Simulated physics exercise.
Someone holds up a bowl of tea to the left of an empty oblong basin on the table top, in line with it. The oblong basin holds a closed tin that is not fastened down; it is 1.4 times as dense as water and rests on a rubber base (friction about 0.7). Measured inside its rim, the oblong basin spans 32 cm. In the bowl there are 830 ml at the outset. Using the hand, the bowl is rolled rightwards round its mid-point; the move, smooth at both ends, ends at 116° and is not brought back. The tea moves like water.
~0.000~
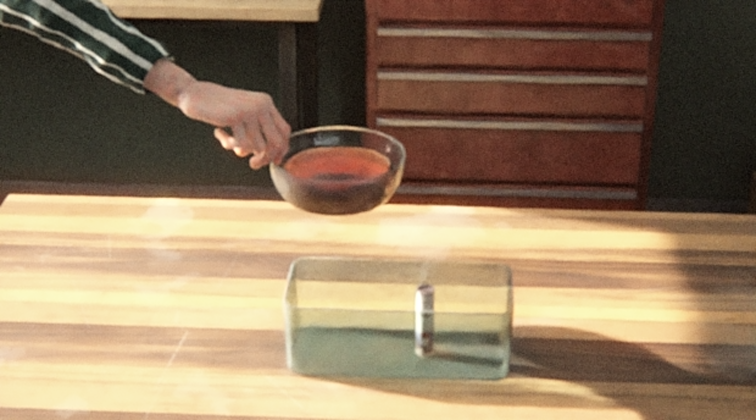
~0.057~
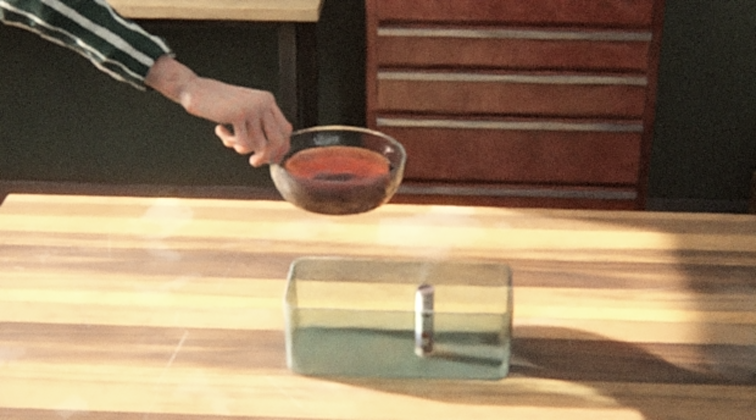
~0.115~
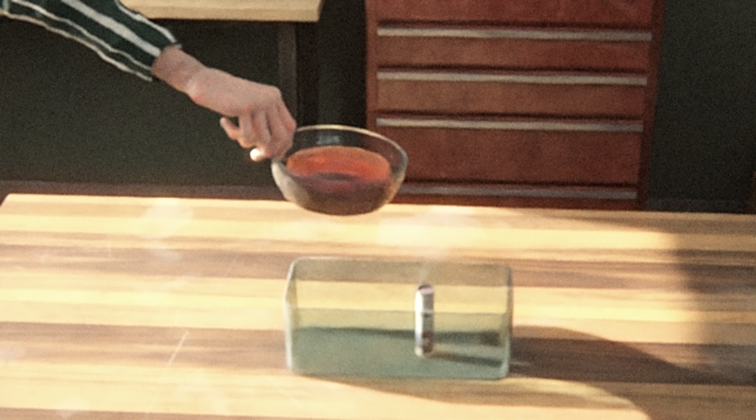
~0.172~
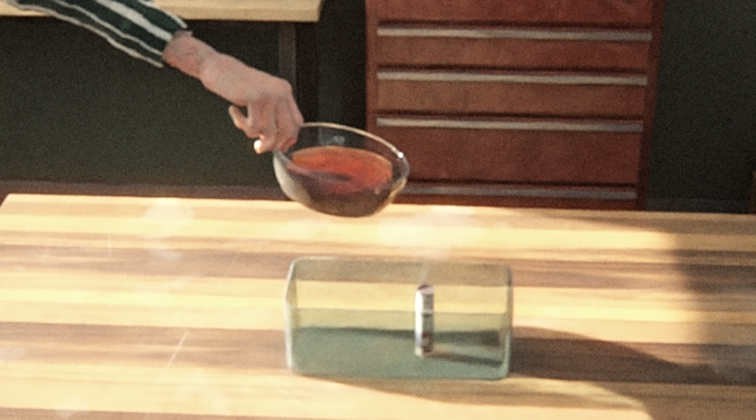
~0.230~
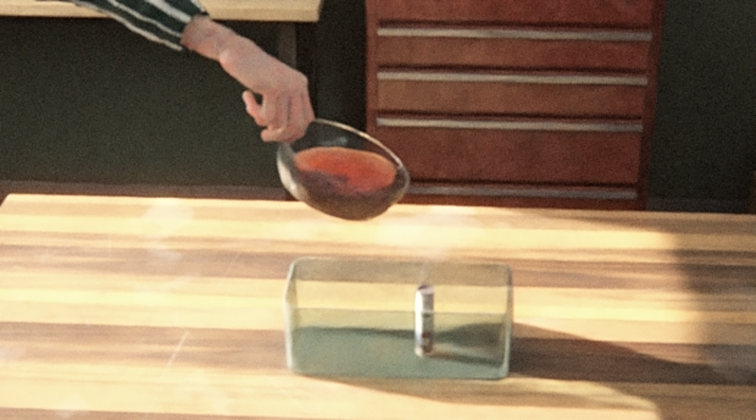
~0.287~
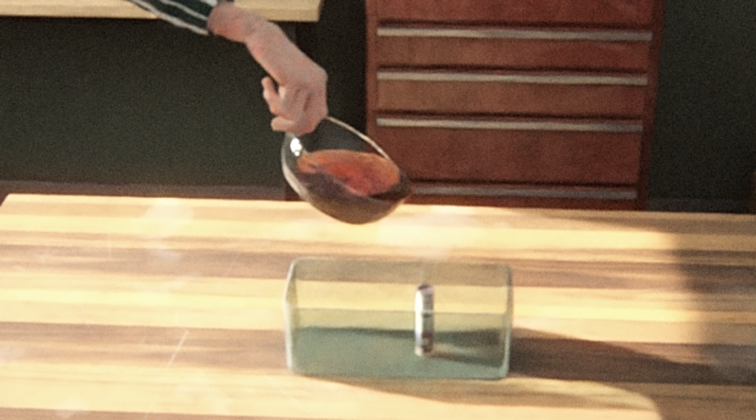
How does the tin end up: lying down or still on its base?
It is going to cope.
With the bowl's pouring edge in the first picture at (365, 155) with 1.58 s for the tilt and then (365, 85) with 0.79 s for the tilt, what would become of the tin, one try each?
Try 1: Still standing; try 2: Tipped over.
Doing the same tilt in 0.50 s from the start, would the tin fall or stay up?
Result: Tin tipped over.
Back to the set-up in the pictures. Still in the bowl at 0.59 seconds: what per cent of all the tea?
Around 7 percent.
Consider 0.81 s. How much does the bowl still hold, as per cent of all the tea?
0 in a hundred, give or take.
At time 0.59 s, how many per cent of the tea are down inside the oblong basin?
Fraction in basin: Approx. 58%.
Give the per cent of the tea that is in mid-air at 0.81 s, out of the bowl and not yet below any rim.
Close to 12 per cent.
Then, 0.59 s in, the tilt is 98° and 7 per cent is still to pour; the tin stands where it began.
Then, 0.81 s in, the tilt is 116° and 0 per cent is still to pour; the tin stands where it began.
Then, 1.04 s in, the tilt is 116° and 0 per cent is still to pour; the tin stands where it began.
Then, 1.29 s in, the tilt is 116° and 0 per cent is still to pour; the tin stands where it began.
Finally, the tin stands where it began.
